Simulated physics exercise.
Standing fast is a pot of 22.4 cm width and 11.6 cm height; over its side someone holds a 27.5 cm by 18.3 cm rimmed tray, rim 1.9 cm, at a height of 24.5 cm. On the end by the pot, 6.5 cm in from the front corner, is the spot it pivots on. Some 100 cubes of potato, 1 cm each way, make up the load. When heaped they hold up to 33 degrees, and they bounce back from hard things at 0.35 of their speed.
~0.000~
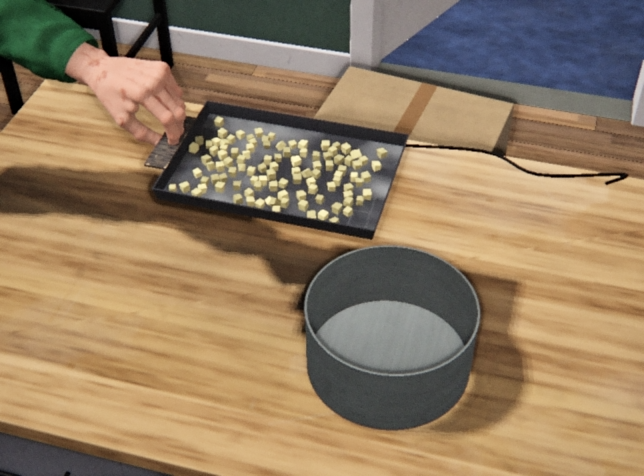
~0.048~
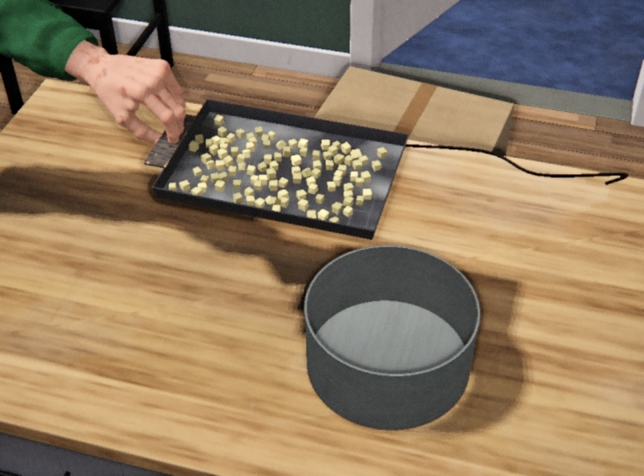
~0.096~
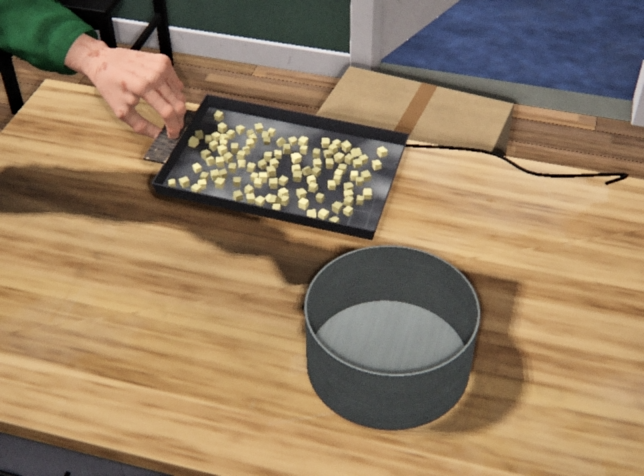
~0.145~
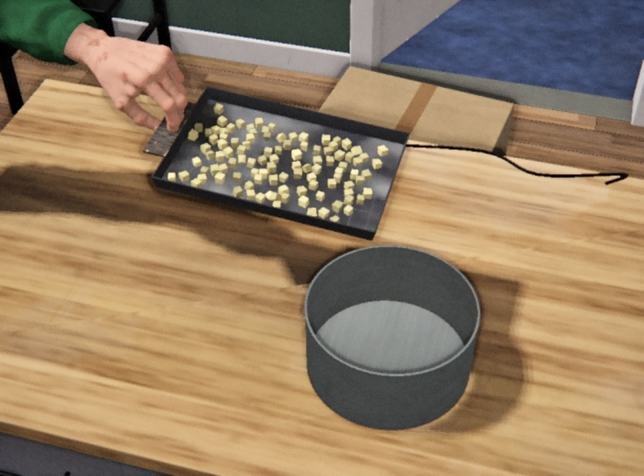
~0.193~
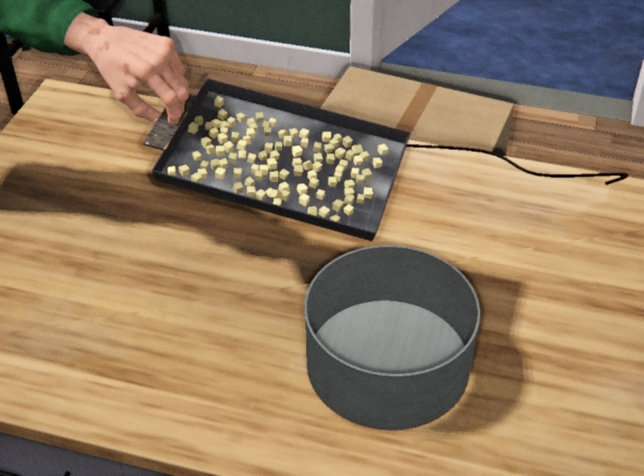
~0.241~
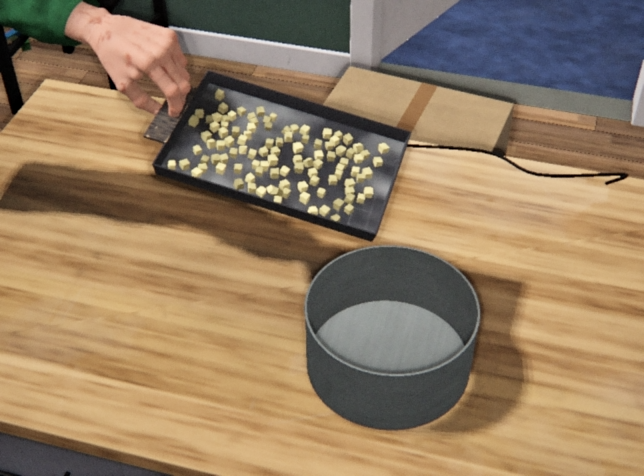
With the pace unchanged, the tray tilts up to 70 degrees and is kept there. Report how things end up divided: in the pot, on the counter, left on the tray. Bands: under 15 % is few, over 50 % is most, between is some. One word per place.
Pot: Some, counter: Few, left on the tray: Most.
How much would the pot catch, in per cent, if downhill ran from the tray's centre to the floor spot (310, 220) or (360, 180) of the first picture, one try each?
The share comes to roughly 20 in a hundred, then roughly 20 in a hundred.
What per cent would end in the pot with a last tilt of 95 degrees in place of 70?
Roughly 100 %.
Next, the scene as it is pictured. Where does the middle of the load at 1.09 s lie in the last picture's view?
At that moment the load's centre is around (376, 203).
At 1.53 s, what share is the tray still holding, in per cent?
About 65 per cent.
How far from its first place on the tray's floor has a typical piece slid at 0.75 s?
Roughly 3 cm.
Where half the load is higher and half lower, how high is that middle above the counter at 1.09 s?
I'd put it near 26 cm.
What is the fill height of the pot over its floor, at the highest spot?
I'd say near 1.0 centimetres.
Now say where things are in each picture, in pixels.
The first picture shows tray tilt 0 degrees, front corners at (156, 187) and (372, 228); middle of the pieces at (274, 167); pot at (392, 306).
The second picture shows tray tilt 1 degrees, front corners at (156, 186) and (373, 228); middle of the pieces at (274, 166).
The third picture shows tray tilt 2 degrees, front corners at (156, 182) and (373, 229); middle of the pieces at (274, 163).
The fourth picture shows tray tilt 5 degrees, front corners at (156, 176) and (373, 230), lowest corner right front; middle of the pieces at (274, 160).
The fifth picture shows tray tilt 7 degrees, front corners at (156, 169) and (374, 230), lowest corner right front; middle of the pieces at (275, 155).
The sixth picture shows tray tilt 10 degrees, front corners at (156, 163) and (374, 231), lowest corner right front; middle of the pieces at (275, 152); pot at (392, 306). Its pace works out near 55 degrees a second.
Then, at 0.75 s, tilt 38 degrees; the tray holds 100 %, the pot 0 %.
Then, at 1.09 s, tilt 57 degrees; the tray holds 85 %, the pot 0 %.
After 1.53 s, tilt 70 degrees; the tray holds 65 %, the pot 30 %.
At rest (2.5 s), pot 35 %, counter 0 %, tray 65 %.
